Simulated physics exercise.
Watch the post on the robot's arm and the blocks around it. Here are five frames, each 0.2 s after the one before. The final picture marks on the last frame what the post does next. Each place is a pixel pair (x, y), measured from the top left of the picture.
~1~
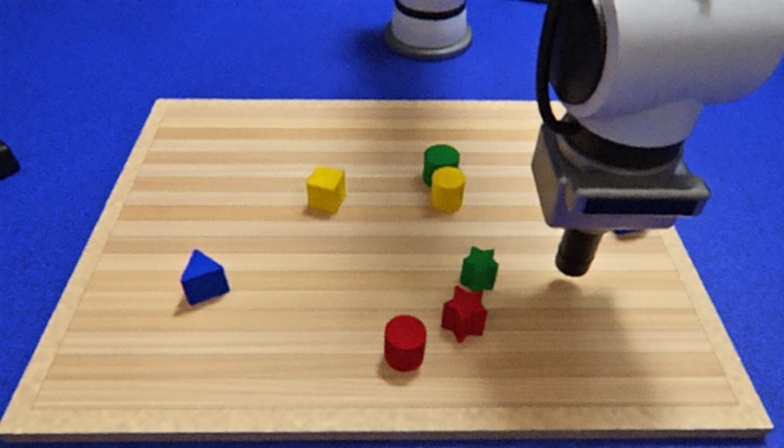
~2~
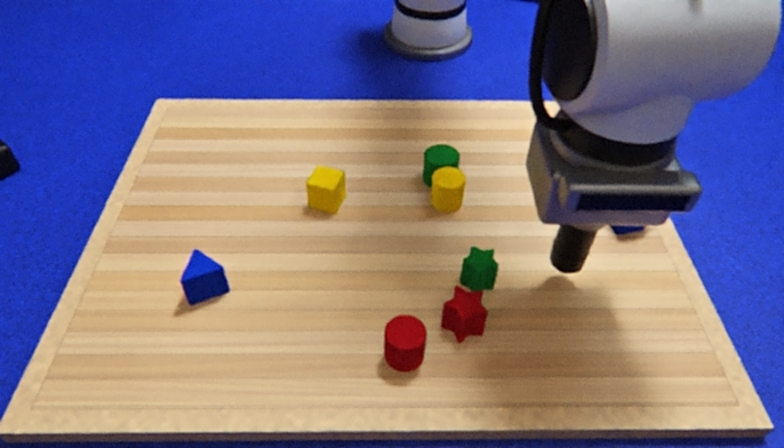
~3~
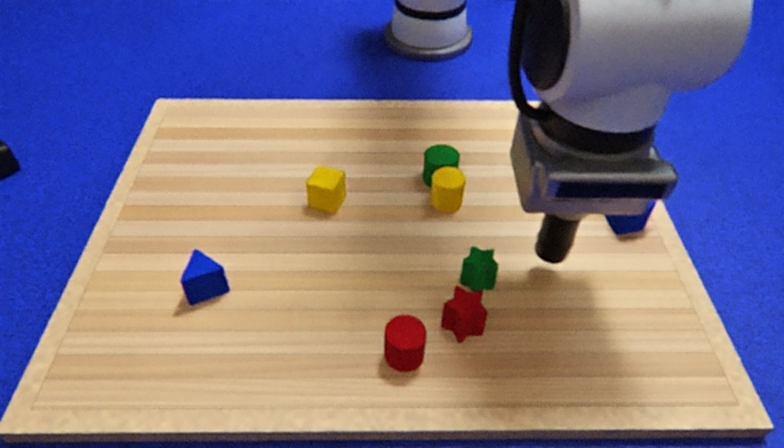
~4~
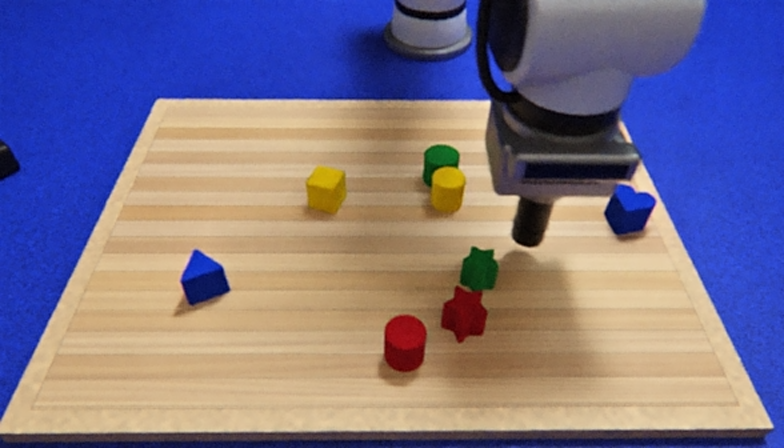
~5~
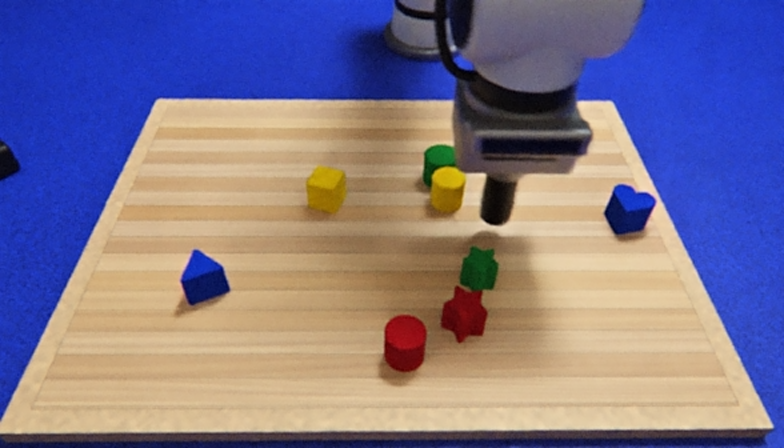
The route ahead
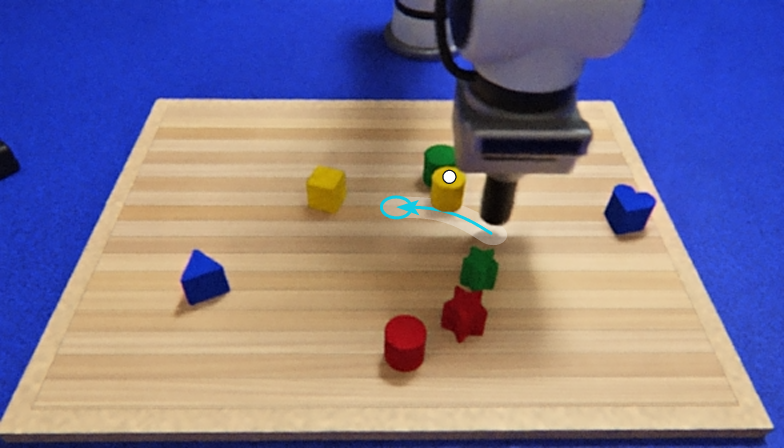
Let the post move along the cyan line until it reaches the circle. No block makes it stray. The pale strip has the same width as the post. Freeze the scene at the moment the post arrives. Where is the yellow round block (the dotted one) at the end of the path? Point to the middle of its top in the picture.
Around (416, 162).
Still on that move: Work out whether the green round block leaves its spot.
It gets displaced.
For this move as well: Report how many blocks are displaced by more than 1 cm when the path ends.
2.
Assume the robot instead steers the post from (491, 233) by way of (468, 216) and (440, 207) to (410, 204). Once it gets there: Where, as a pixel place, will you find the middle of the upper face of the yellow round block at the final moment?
For the centre of its top, I'd go with (406, 159).
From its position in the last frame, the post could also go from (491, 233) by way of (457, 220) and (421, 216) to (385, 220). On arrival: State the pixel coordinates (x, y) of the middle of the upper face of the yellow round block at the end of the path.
In the picture, that point is around (432, 170).
Path on the board, from (491, 233) by way of (462, 217) and (430, 209) to (396, 207); the dot is on the yellow round block.
The first path, step by step. One third of the way, post (464, 200); green round block (441, 152); yellow round block (445, 174).
Two thirds of the way, post (431, 191); green round block (436, 145); yellow round block (422, 164).
At the end, post (397, 190); green round block (436, 145); yellow round block (416, 162); green star in place.
